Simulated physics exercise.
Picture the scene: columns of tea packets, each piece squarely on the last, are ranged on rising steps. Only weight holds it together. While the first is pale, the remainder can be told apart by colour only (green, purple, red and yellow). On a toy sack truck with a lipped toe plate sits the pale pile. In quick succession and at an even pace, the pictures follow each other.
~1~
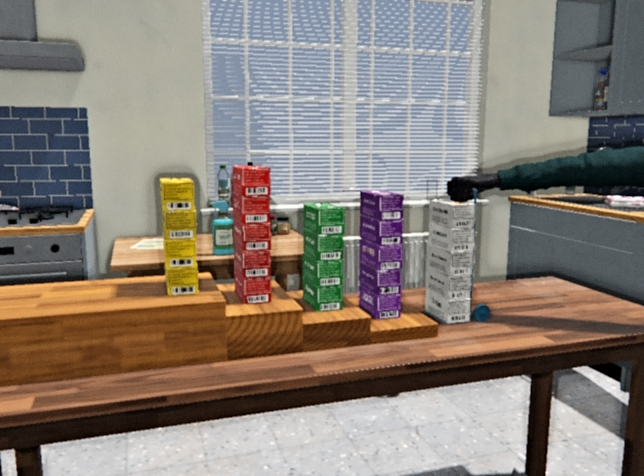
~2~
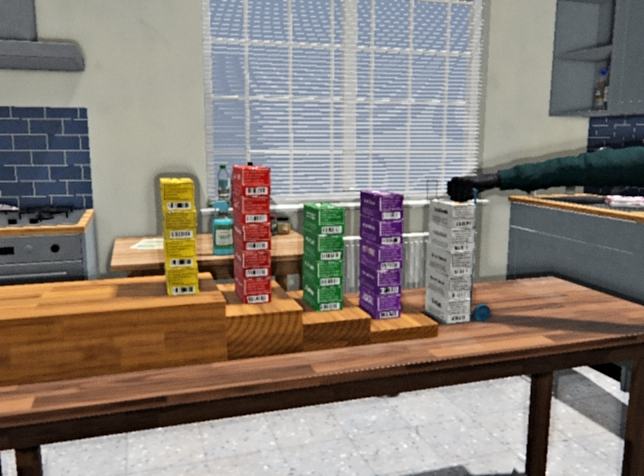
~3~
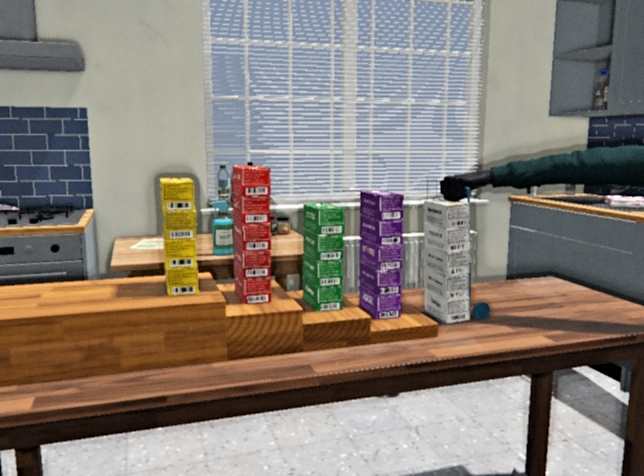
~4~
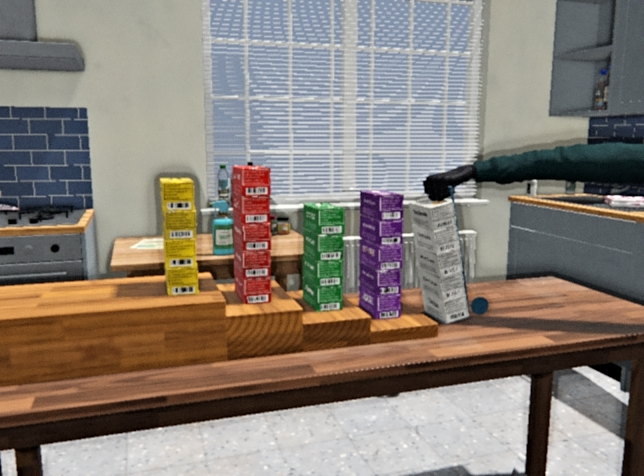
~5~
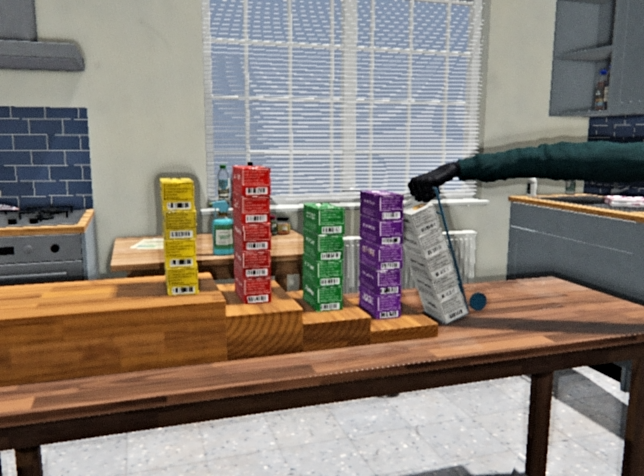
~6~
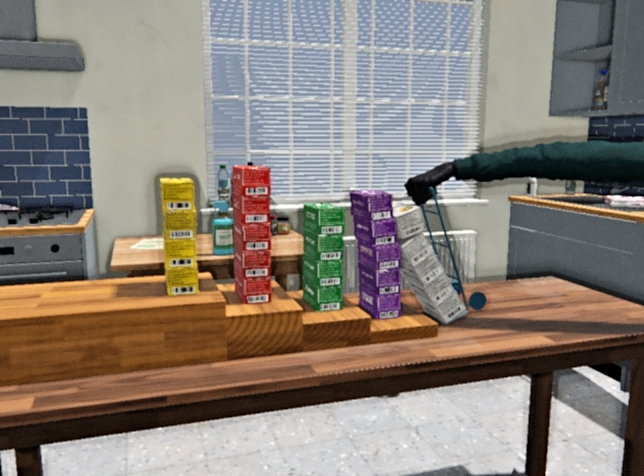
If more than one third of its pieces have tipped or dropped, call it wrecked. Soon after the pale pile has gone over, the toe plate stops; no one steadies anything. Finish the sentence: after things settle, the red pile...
It is knocked down.
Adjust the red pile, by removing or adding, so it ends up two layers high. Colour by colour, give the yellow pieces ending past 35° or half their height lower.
By colour: Yellow 0.
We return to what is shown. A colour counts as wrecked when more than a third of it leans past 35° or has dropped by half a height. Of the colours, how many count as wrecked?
In all, 4.
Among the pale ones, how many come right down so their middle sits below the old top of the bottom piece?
The answer is 1.
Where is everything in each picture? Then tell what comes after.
In the first picture (pixels give the middle of a visible side), truck frame level; top red packet (256, 182); top yellow packet (178, 197); none of the others has stirred.
The second picture shows truck frame level; top red packet (256, 182).
The third picture shows truck frame rocked barely, top of the pale pile leaning barely; top red packet (256, 182); none of the others has stirred.
The fourth picture shows truck frame (455, 213) rocked a little, top of the pale pile leaning a little; top red packet (256, 182); none of the others has stirred.
The fifth picture shows truck frame (442, 214) rocked clearly, top of the pale pile leaning clearly; top red packet (256, 182); none of the others has stirred.
The sixth picture shows truck frame (440, 214) rocked clearly, top of the pale pile leaning clearly; top red packet (256, 182); top purple packet (381, 207) tilted barely; steepest lean, the packet at (389, 257); movement in 3 of them.
Shortly afterwards, 5 of the pale pile down; none of the 5 red packets down (0 of 18 in all colours); top red packet unmoved; top purple packet tilted clearly.
Next, 5 of the pale pile down; none of the 5 red packets down (6 of 18 in all colours); top red packet tilted a little; top purple packet tilted steeply, about its own height lower.
Some moments later, 5 of the pale pile down; 5 of the 5 red packets down (17 of 18 in all colours); top red packet on its side; top yellow packet on its side.
In the end, 5 of the pale pile down; 5 of the 5 red packets down (17 of 18 in all colours); top red packet upside down; top yellow packet upside down. From the last view, middles, top red packet near (84, 261), top yellow packet near (11, 286).
